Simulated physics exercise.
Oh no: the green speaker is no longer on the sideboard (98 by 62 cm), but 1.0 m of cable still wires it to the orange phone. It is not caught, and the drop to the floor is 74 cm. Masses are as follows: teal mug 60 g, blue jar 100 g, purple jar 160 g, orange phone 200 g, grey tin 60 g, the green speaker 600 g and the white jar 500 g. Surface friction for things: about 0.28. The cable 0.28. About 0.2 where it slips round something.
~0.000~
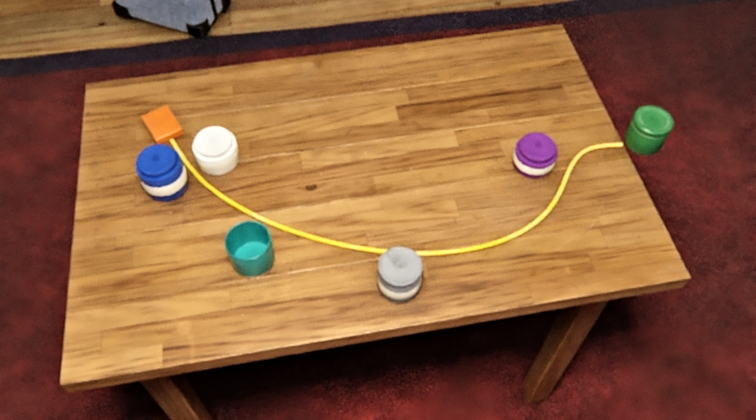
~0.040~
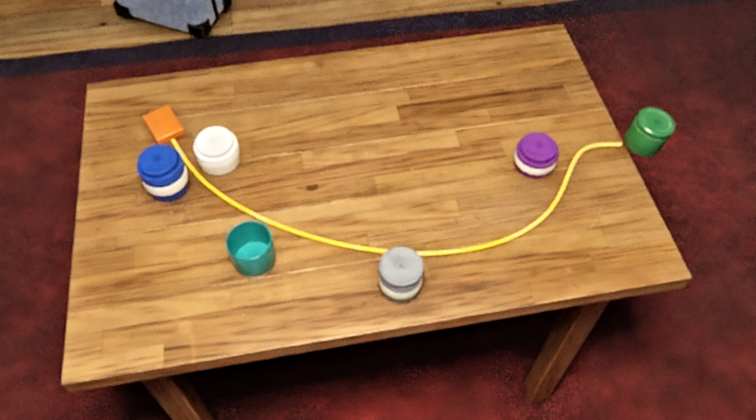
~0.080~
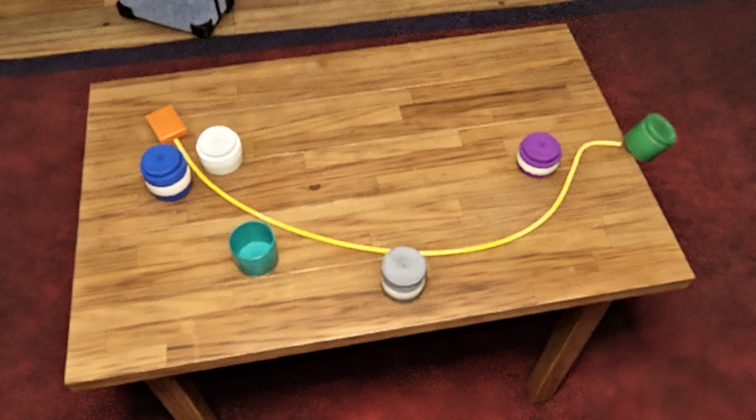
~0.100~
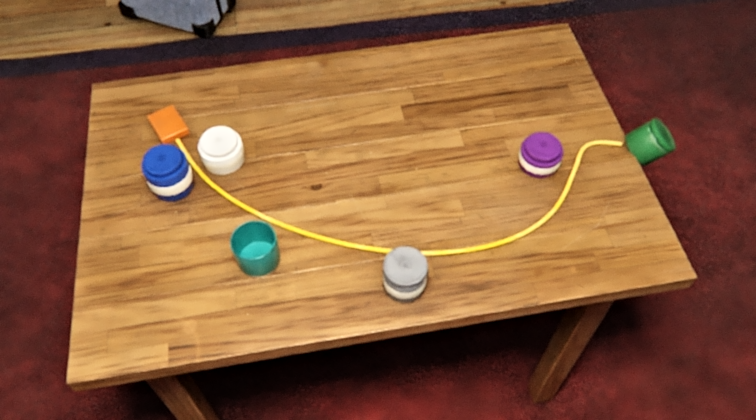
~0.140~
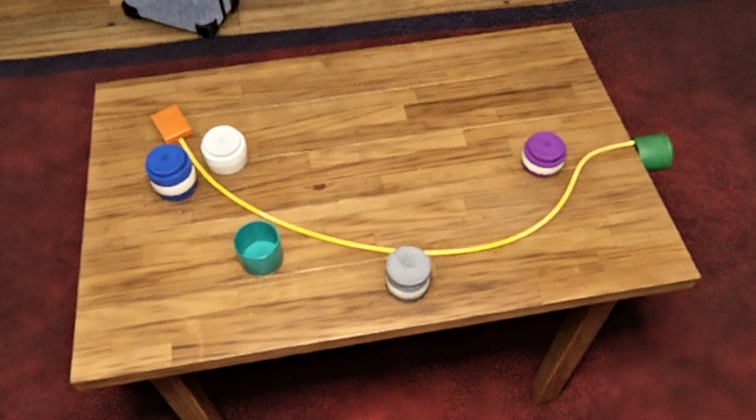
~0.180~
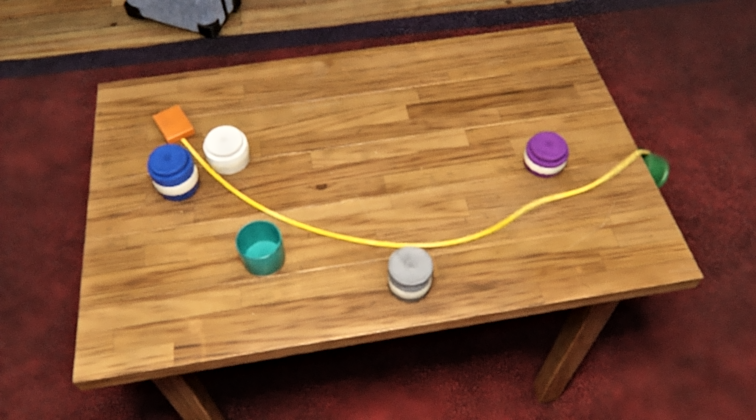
A wooden table stands on a dark red carpet, seen from above at an angle, with a grey case near the top edge. On it are an orange block, blue and white jars at the left, a teal mug, a grey tin near the front and a purple jar at the right. The green cylinder at the right edge tips outward and drops partly behind the edge, its yellow cable straightening, while the view drifts very slightly.
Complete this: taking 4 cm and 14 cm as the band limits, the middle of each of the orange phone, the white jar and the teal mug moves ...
Completed: The orange phone over 14 cm, the white jar between 4 and 14 cm, the teal mug under 4 cm.
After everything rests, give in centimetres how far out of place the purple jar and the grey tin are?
Purple jar: 15 cm; grey tin: 0 cm.
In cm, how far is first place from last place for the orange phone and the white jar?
The orange phone ended up off the top, and the white jar about 10 cm from where it began.
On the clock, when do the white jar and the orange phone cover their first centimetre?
The white jar at 0.30 seconds and the orange phone at 0.26 seconds.
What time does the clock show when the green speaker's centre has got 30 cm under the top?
0.36 s.
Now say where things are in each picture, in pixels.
Shows, orange phone (161, 122); white jar (213, 140); teal mug (248, 240); cable runs through (577, 158) (526, 229) (287, 229), in the first frame.
Shows, green speaker (655, 121); cable runs through (577, 157), in the second frame.
Shows, green speaker (650, 138); cable runs through (578, 156), in the third frame.
Shows, green speaker (650, 142); cable runs through (580, 156), in the fourth frame.
Shows, green speaker (649, 154); cable runs through (587, 157), in the fifth frame.
Shows, orange phone (173, 122); white jar (224, 140); teal mug (258, 239); cable runs through (623, 165) (532, 205) (302, 226), in the sixth frame.
After 0.4 s, the cable's tail end at (266, 174); orange phone 19 cm off its start, white jar 8 cm off its start, purple jar 11 cm off its start.
After 0.7 s, the cable's tail end at (489, 196); orange phone 56 cm off its start, white jar 10 cm off its start, purple jar 15 cm off its start.
After 0.9 s, the cable has left the top; orange phone over the edge, white jar 10 cm off its start at (271, 115), purple jar 15 cm off its start at (545, 84).
After 1.2 s, the cable has left the top; orange phone over the edge, white jar 10 cm off its start, purple jar 15 cm off its start.
After 2.4 s, the cable has left the top; orange phone over the edge, white jar 10 cm off its start at (271, 115), teal mug 0 cm off its start at (259, 239), purple jar 15 cm off its start at (545, 84).
